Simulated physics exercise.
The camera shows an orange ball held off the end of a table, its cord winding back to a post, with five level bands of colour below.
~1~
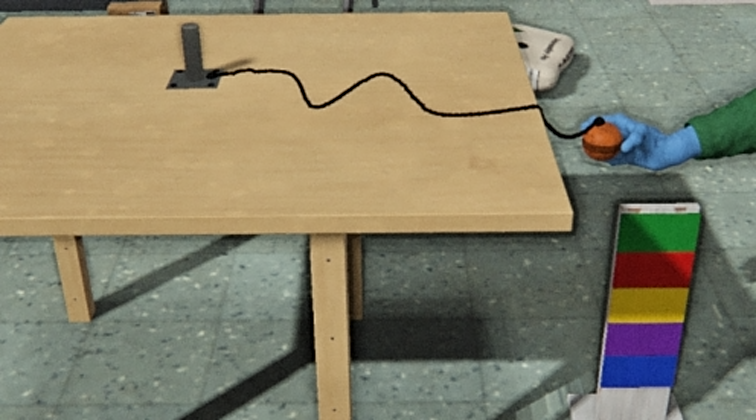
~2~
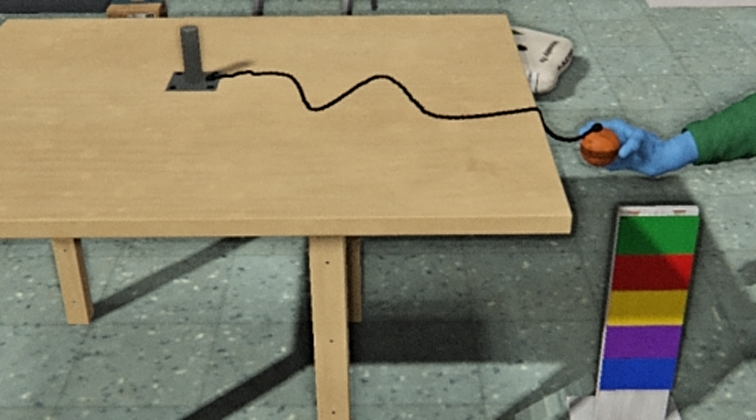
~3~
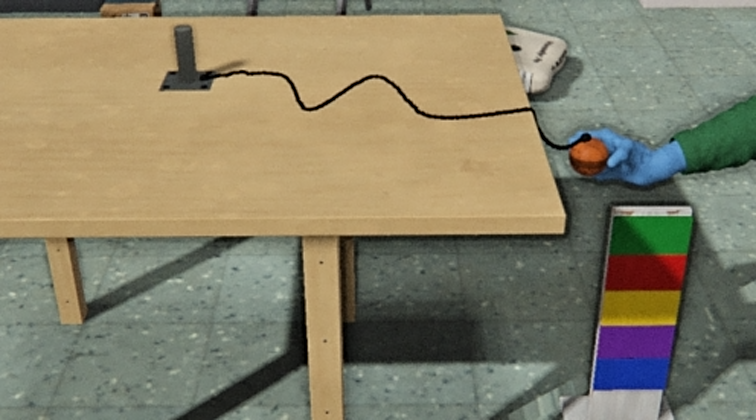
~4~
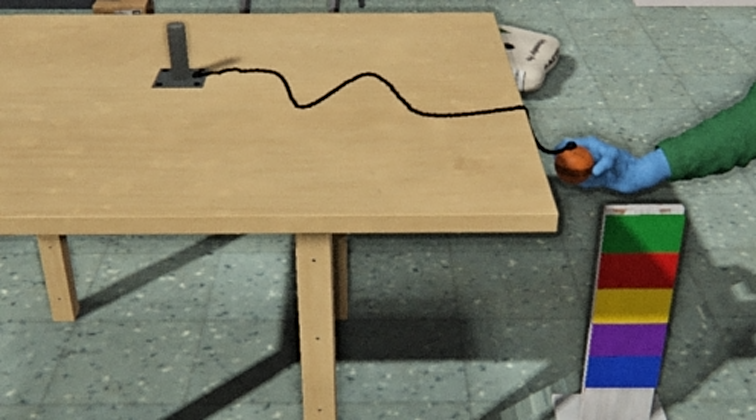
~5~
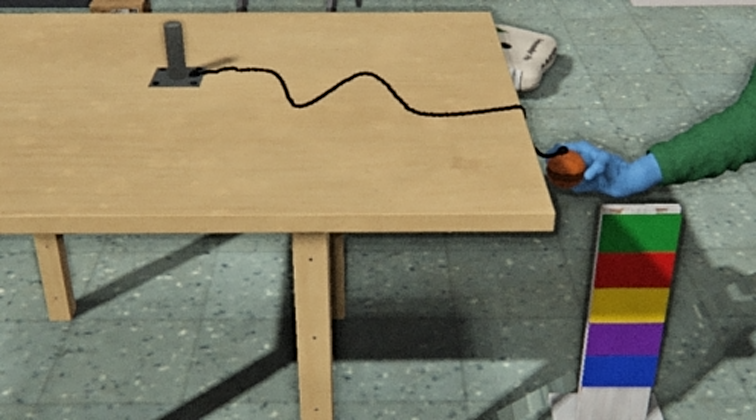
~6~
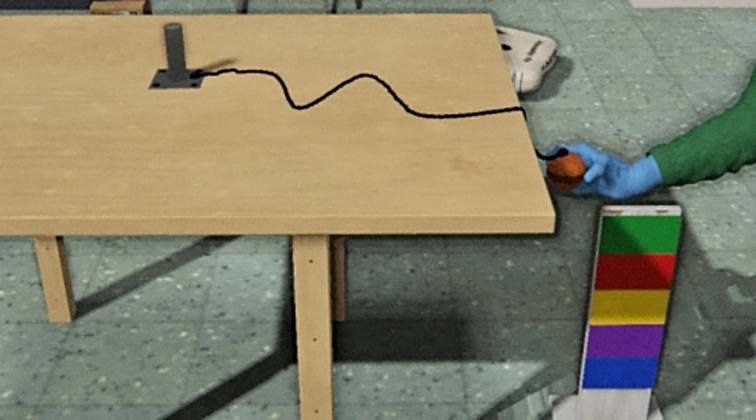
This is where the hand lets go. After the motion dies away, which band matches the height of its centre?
The purple one.
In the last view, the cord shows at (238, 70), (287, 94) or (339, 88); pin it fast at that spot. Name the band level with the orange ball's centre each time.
Results, in sequence: Purple / yellow / red.
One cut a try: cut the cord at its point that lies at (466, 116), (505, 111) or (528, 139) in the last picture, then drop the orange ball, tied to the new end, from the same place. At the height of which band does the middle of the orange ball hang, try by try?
First try: Green; second try: Red; third try: Yellow.
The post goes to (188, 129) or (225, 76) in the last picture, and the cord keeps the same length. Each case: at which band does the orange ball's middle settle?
The first case gives blue, the second gives blue.
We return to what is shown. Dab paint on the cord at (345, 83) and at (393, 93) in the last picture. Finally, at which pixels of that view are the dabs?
Final spots: (449, 97), then (520, 122).
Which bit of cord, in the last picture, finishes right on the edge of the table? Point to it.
The bit in question sits close to (389, 88).
Soon after, ball near (483, 328); level with purple.
After that, ball near (517, 340); level with purple.
In the end, ball near (499, 339); level with purple. Its middle rests at the purple band.
